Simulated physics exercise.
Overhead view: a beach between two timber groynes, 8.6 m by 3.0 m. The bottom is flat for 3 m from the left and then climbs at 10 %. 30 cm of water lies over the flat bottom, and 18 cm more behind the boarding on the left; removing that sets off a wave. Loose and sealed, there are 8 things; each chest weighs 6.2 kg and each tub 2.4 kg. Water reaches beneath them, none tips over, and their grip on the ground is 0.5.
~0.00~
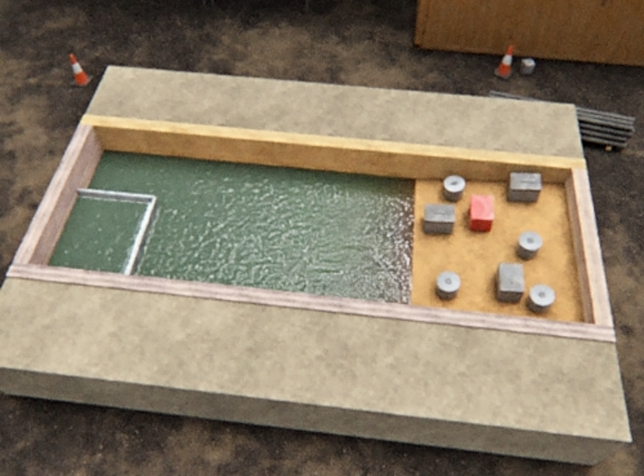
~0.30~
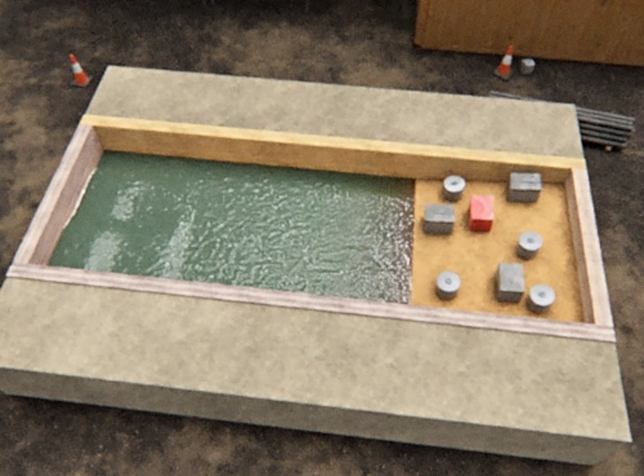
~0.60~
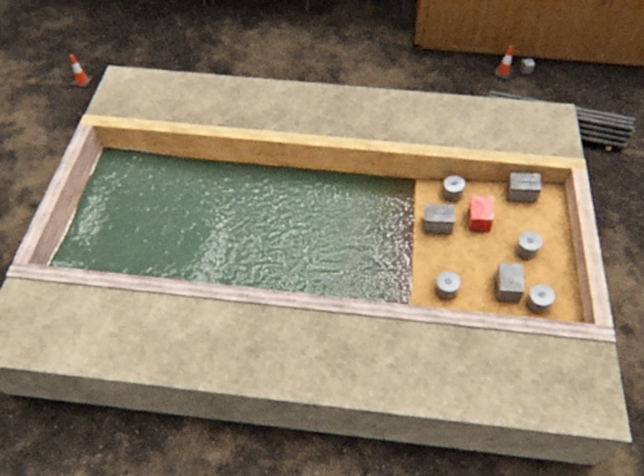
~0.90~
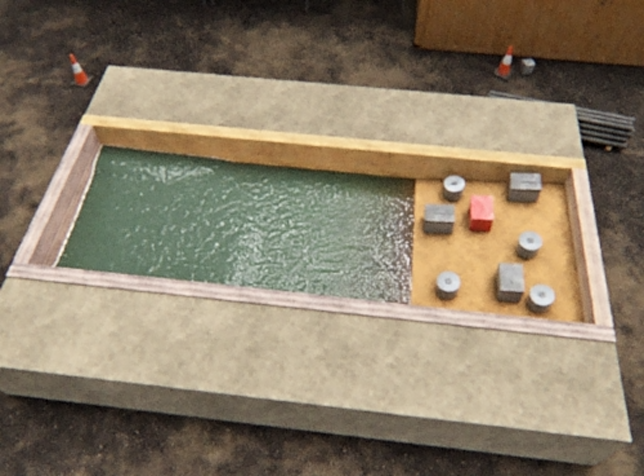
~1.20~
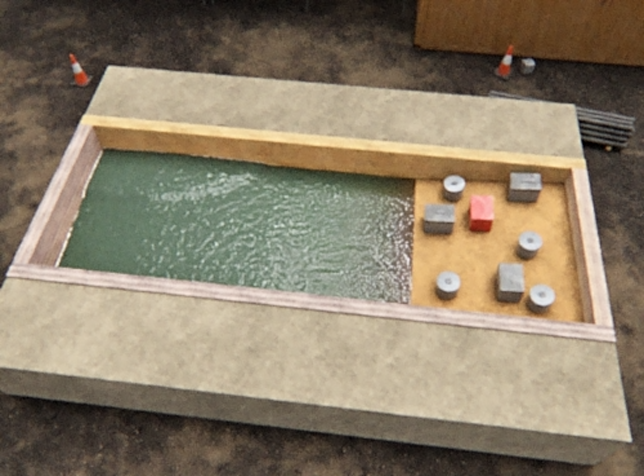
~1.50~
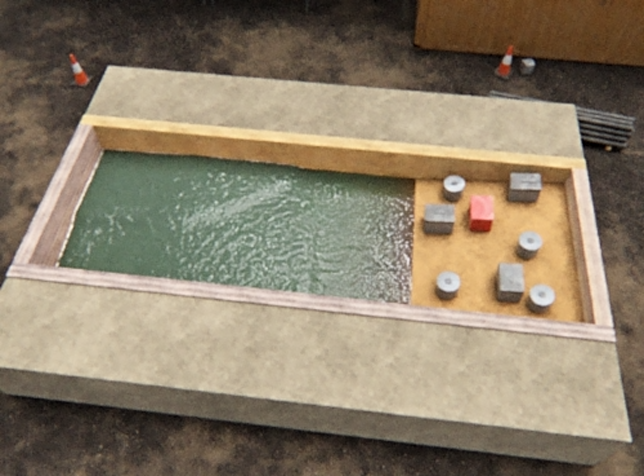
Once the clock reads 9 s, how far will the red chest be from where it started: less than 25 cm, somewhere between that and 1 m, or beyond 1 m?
Less than the near mark.
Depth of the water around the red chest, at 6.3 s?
About 1 cm.
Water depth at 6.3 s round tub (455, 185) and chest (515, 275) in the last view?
Depth approx. 1 cm / 0 cm.
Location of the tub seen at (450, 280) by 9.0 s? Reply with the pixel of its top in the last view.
Roughly at (331, 263) in the last picture.
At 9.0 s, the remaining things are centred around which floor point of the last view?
About (459, 242).
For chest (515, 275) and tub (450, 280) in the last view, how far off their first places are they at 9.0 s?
In turn: 0 cm, 200 cm.
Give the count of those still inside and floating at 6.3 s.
Count at that moment: 2.
After 2.1 s the red chest is near (484, 207), 0.0 m from its start, aground; 0 afloat.
After 4.0 s the red chest is near (484, 207), 0.0 m from its start, aground; 1 afloat.
After 6.3 s the red chest is near (484, 207), 0.0 m from its start, aground; 2 afloat.
After 9.0 s the red chest is near (484, 207), 0.0 m from its start, aground; 2 afloat.
